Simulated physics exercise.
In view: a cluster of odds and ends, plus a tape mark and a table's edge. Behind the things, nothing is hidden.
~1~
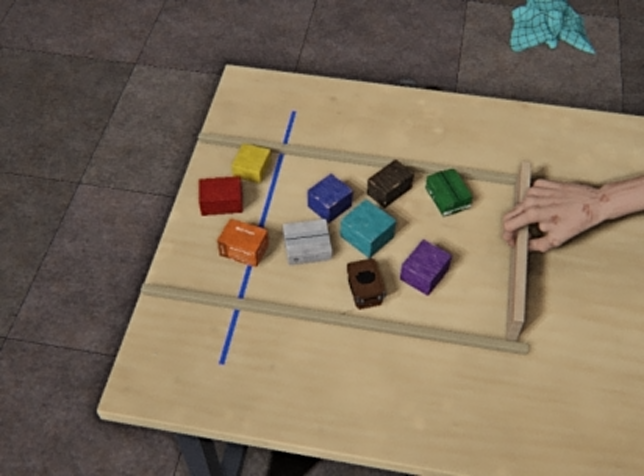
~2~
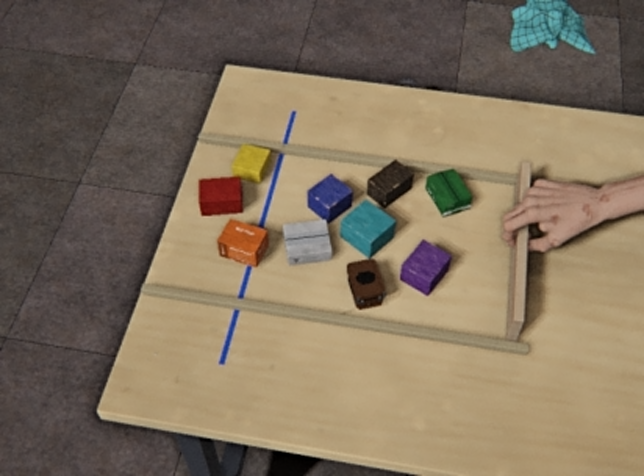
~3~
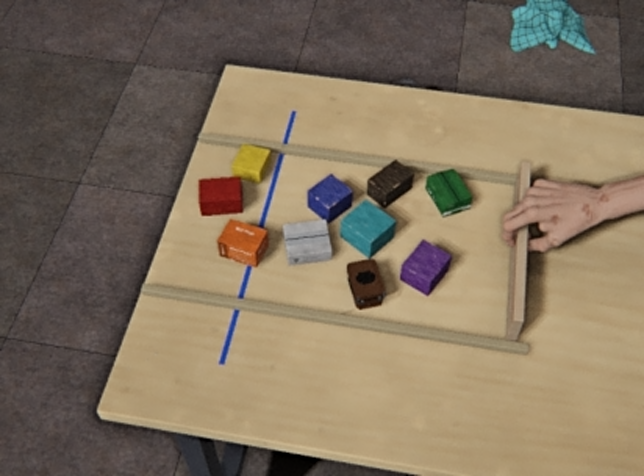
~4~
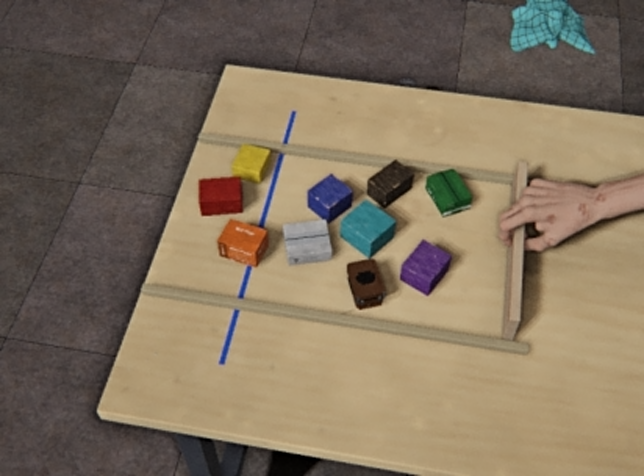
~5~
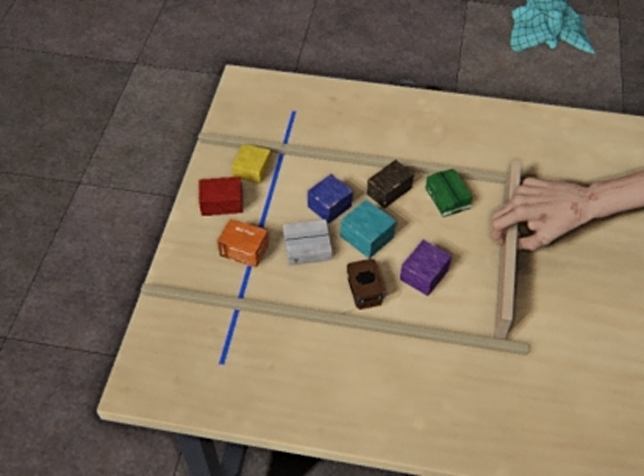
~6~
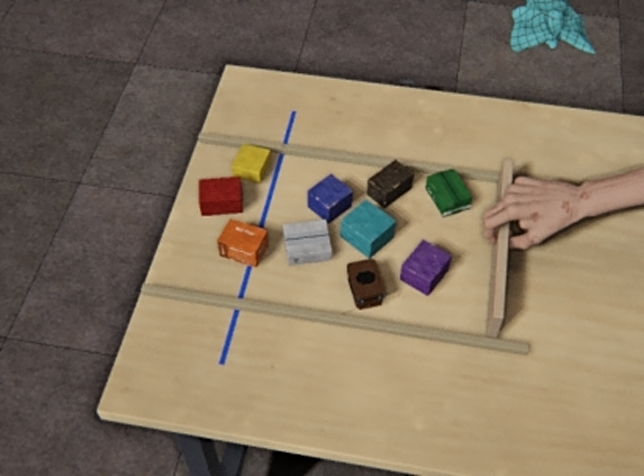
Wooden board held by a hand sliding slightly left between two rails toward colourful blocks, which stay still around a blue line.
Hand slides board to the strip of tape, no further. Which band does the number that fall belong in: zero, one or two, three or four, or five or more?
Every piece stays.
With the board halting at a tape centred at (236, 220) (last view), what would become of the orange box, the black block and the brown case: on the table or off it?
Going in order, the orange box goes off the edge, then the black block keeps its spot, then the brown case keeps its spot.
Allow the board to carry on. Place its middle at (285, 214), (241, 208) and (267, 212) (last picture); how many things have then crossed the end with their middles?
Counts per position: 0 / 3 / 0.
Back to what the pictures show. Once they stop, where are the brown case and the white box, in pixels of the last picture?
Listed in order, first is (222, 281) and the other is (203, 222).
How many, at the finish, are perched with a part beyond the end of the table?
Overhanging ones - 2.
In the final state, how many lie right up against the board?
That comes to 4.
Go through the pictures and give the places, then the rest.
Red block (221, 196); yellow block (252, 163); orange box (244, 243); board (519, 248); tape (262, 223), in the first picture.
Yellow block (252, 164); board (519, 248), in the second picture.
Orange box (244, 243); white box (307, 242), in the third picture.
Red block (221, 196); turquoise block (368, 229), in the fourth picture.
Yellow block (252, 164); blue block (330, 199), in the fifth picture.
Red block (221, 196); yellow block (252, 164); orange box (244, 243); board (500, 245); tape (262, 223), in the sixth picture.
Soon after, none off yet; red block at rest near (221, 196); yellow block at rest near (252, 164); orange box at rest near (244, 243).
At rest, the number that fall off is zero.
